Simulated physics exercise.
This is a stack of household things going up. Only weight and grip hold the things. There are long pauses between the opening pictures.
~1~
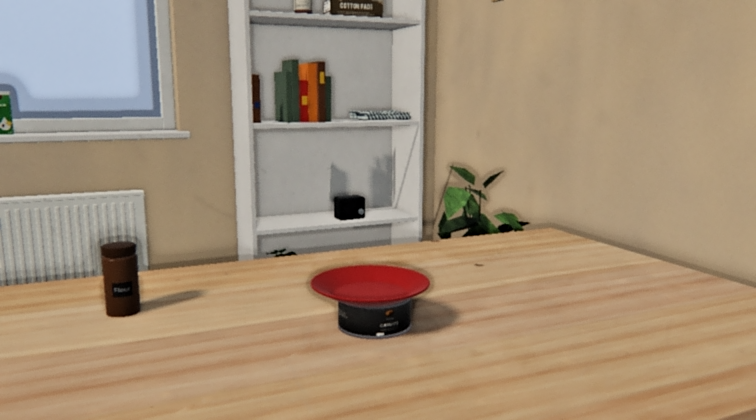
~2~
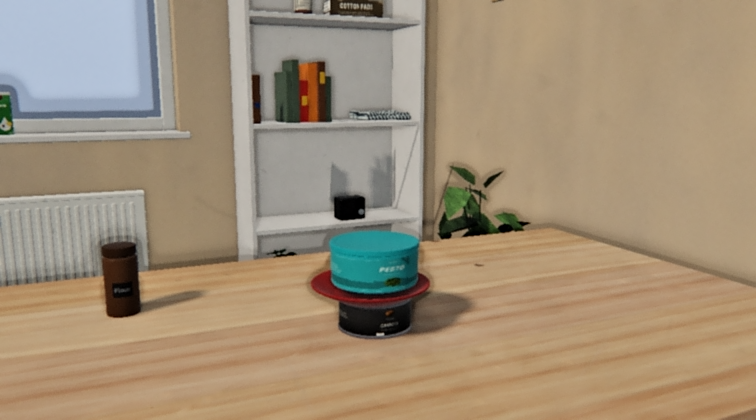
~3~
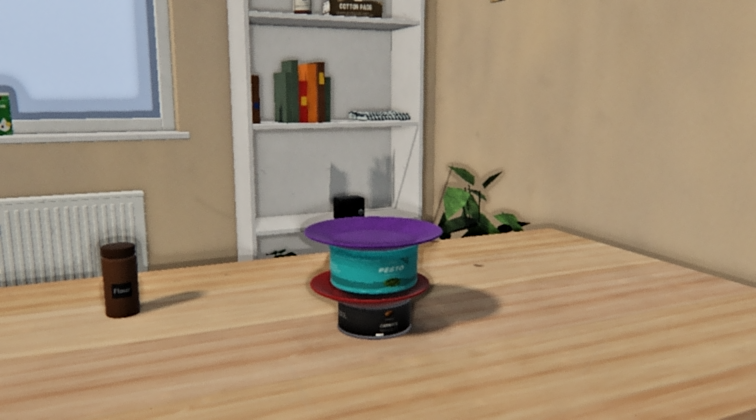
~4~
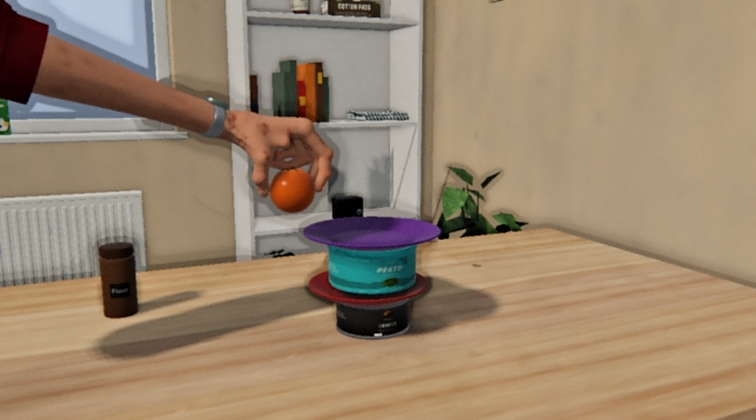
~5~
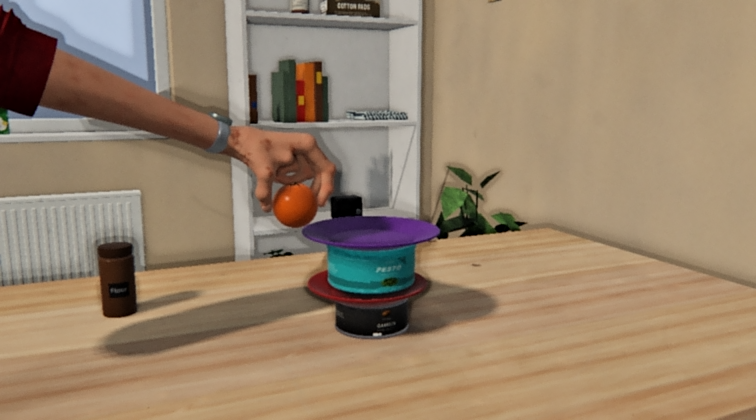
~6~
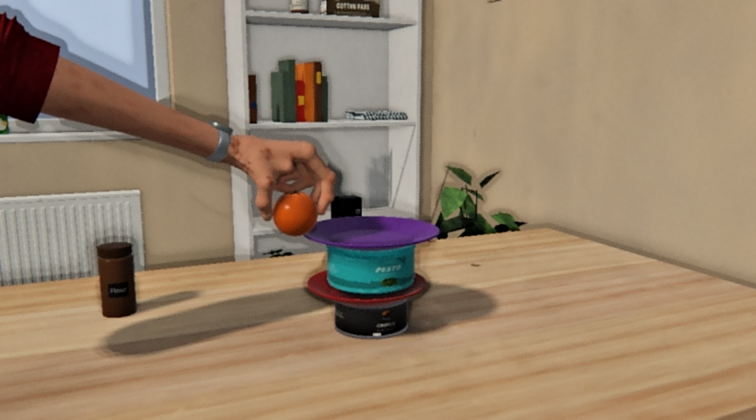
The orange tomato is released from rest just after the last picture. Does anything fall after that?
Here the pile gives way.
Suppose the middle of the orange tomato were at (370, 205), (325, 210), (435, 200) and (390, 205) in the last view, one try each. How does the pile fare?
First try: It stays up; second try: It holds; third try: It loses its balance; fourth try: It holds.
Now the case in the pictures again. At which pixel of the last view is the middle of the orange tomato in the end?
Around (250, 327).
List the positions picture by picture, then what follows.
In the first picture, the last thing is not in view yet.
In the second picture, the last thing is not in view yet; turquoise tub (375, 260).
In the third picture, the last thing is not in view yet; black tub (374, 310).
The fourth picture shows on its way; orange tomato (292, 190); brown shaker (119, 280).
The fifth picture shows on its way; orange tomato (295, 205).
The sixth picture shows in place under the hand; orange tomato (295, 213); purple plate (370, 235).
Then, 0.30 s past the last view, orange tomato now fallen.
Then, 0.40 s past the last view, things are still on the move.
Then, 1.80 s past the last view, nothing new.
Finally, fallen, orange tomato; the other 5 still in place. Final places as the last picture's camera would see them, orange tomato near (250, 327). The pile loses its balance.
